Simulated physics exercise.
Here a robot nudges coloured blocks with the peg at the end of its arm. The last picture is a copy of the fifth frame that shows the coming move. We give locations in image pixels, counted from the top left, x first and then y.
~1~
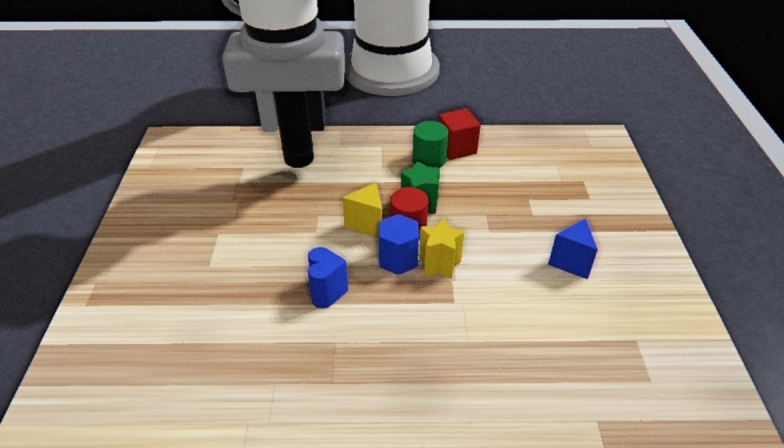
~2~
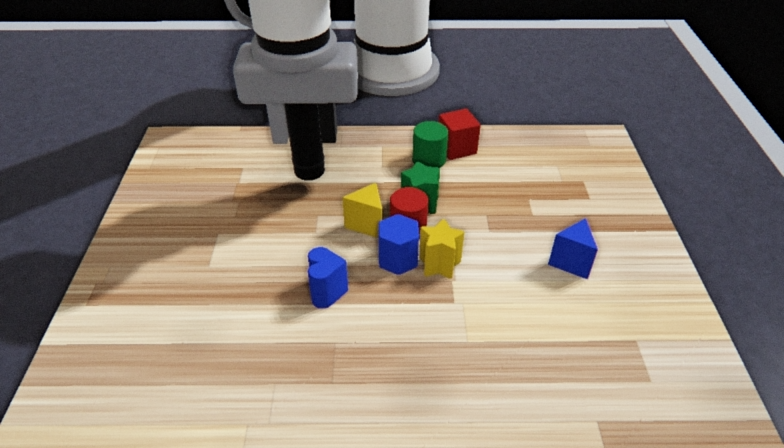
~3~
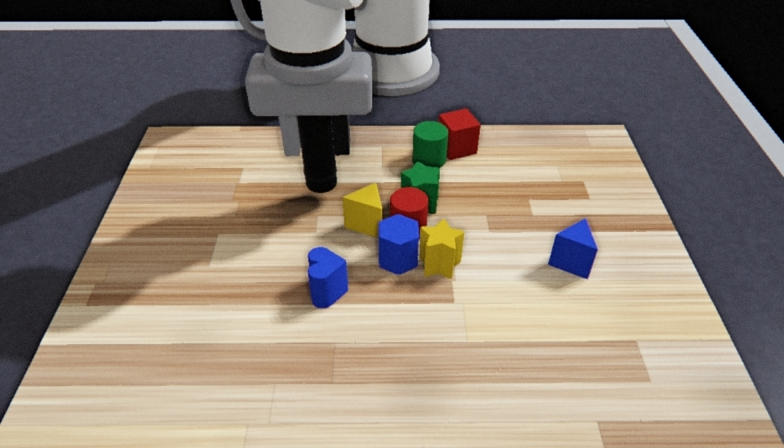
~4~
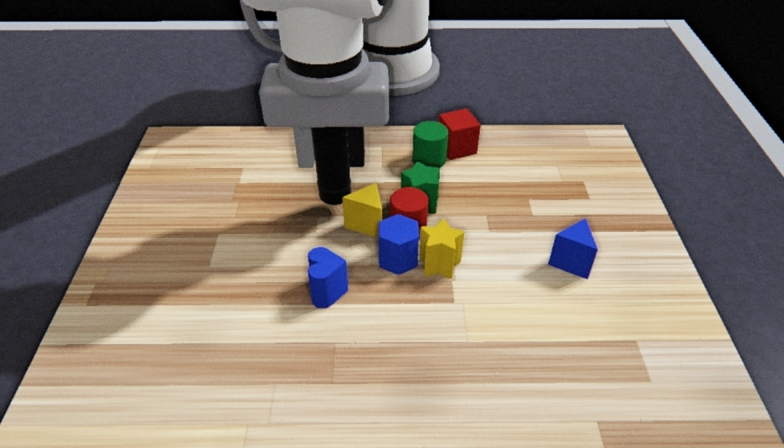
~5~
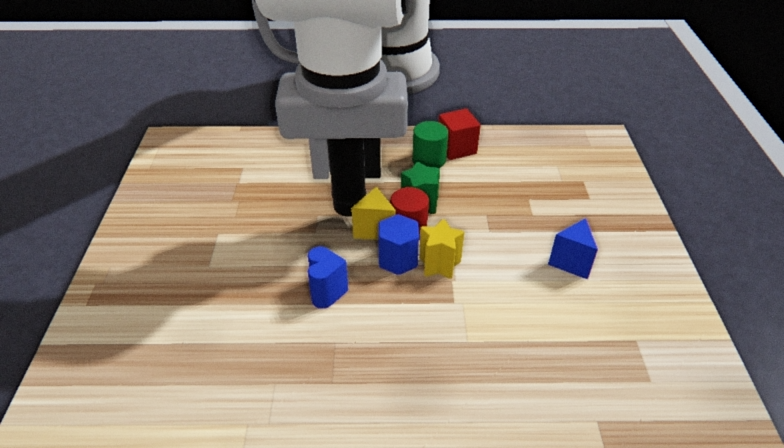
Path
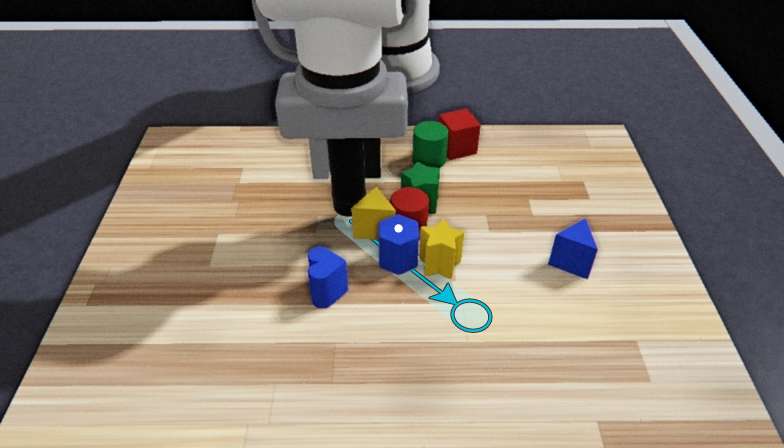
A white and grey robot arm with a black peg stands at the back of a light wooden board on a dark surface, seen from the front and above. Yellow, red, blue and green blocks cluster near the middle, with a red cube behind and a blue triangular block apart at right. The peg slides forward and right, then nudges the yellow triangular block slightly rightward, while the other blocks and the view stay still.
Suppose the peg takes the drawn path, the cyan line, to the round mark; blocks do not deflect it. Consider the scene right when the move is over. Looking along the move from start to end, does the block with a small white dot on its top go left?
No, that is not what happens.
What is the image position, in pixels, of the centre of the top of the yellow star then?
It is going to be at (492, 260).
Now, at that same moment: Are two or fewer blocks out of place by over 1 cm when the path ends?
Going by the path, no.
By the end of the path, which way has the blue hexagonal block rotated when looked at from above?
It twists clockwise.
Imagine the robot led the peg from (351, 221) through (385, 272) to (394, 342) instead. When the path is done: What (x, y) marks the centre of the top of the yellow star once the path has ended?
It comes to (466, 245).
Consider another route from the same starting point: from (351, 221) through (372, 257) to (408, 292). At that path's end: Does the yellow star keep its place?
No, I don't think so.
The drawn path runs from (351, 221) directly to (471, 315); the dot is on the blue hexagonal block.
On the path given first. One third of the way, peg (387, 236); yellow three-sided block (418, 223), turned 30° anticlockwise; blue hexagonal block (421, 250), turned 55° clockwise; red disc (424, 199); yellow star (461, 246), turned 70° anticlockwise.
Two thirds of the way, peg (428, 267); yellow three-sided block (447, 231), turned 75° anticlockwise; blue hexagonal block (450, 277), turned 60° clockwise; red disc (425, 199); yellow star (473, 251), turned 110° anticlockwise.
At the end, peg (473, 301); yellow three-sided block (447, 231), turned 75° anticlockwise; blue hexagonal block (489, 319), turned 90° clockwise; red disc (425, 199); yellow star (492, 260), turned 190° anticlockwise.
